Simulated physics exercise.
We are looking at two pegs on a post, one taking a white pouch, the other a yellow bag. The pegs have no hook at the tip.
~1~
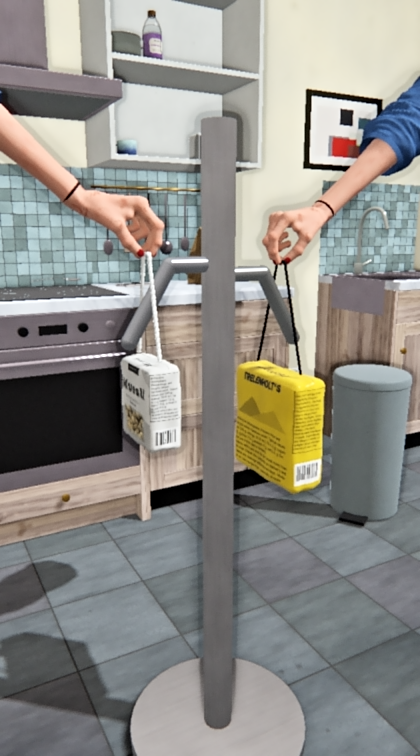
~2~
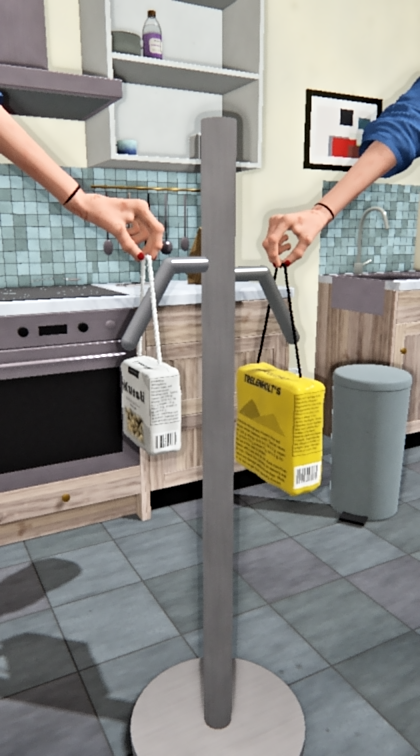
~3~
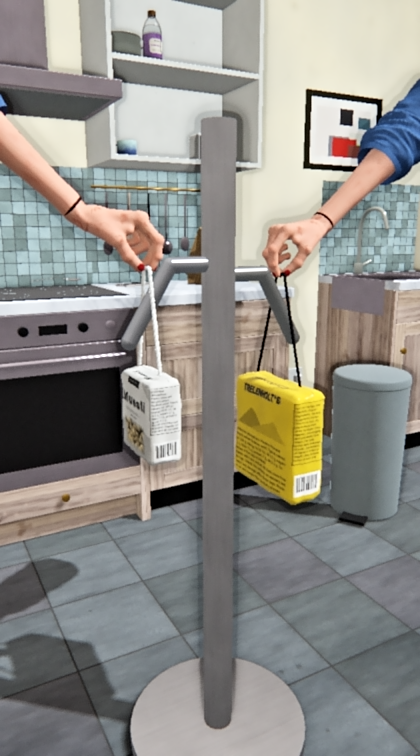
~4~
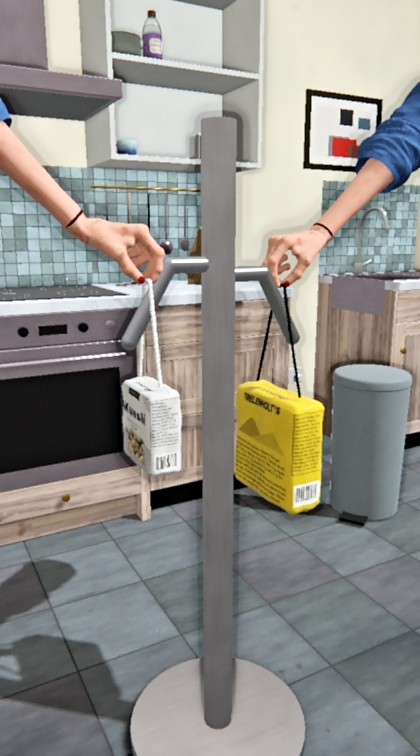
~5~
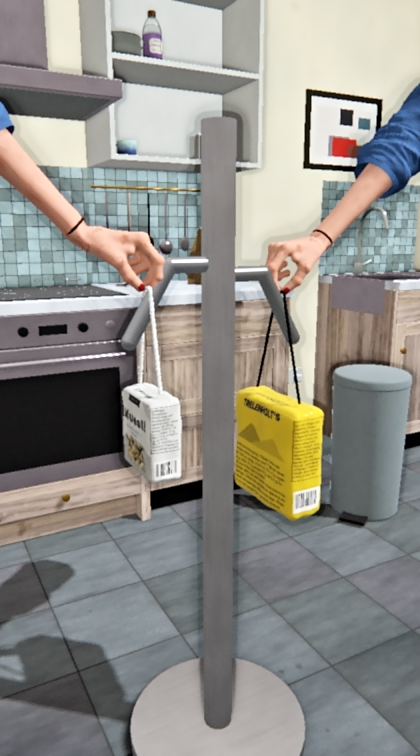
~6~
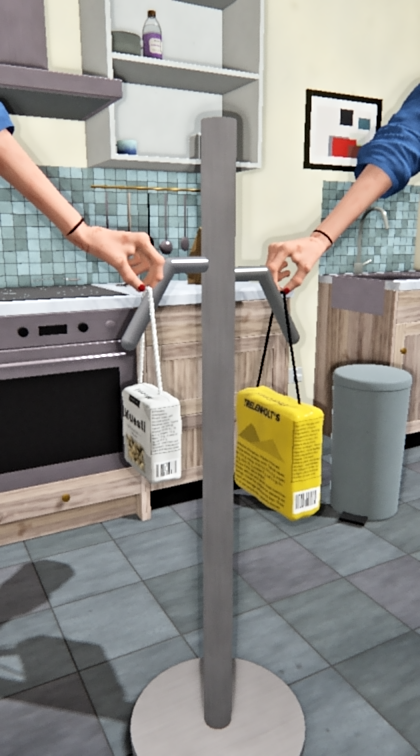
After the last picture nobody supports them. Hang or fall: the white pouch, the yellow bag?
The white pouch slips off its peg. The yellow bag drops to the floor.
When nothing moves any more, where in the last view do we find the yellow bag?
Close to (227, 709).
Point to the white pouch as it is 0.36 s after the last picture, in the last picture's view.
Around (157, 628).
Then, 0.36 s after the last picture, white pouch falling near (157, 628); yellow bag on the floor near (271, 625).
Then, 0.64 s after the last picture, white pouch on the floor near (203, 712); yellow bag on the floor near (214, 683).
At rest, white pouch on the floor near (209, 717); yellow bag on the floor near (227, 709). The white pouch drops to the floor and the yellow bag comes down.
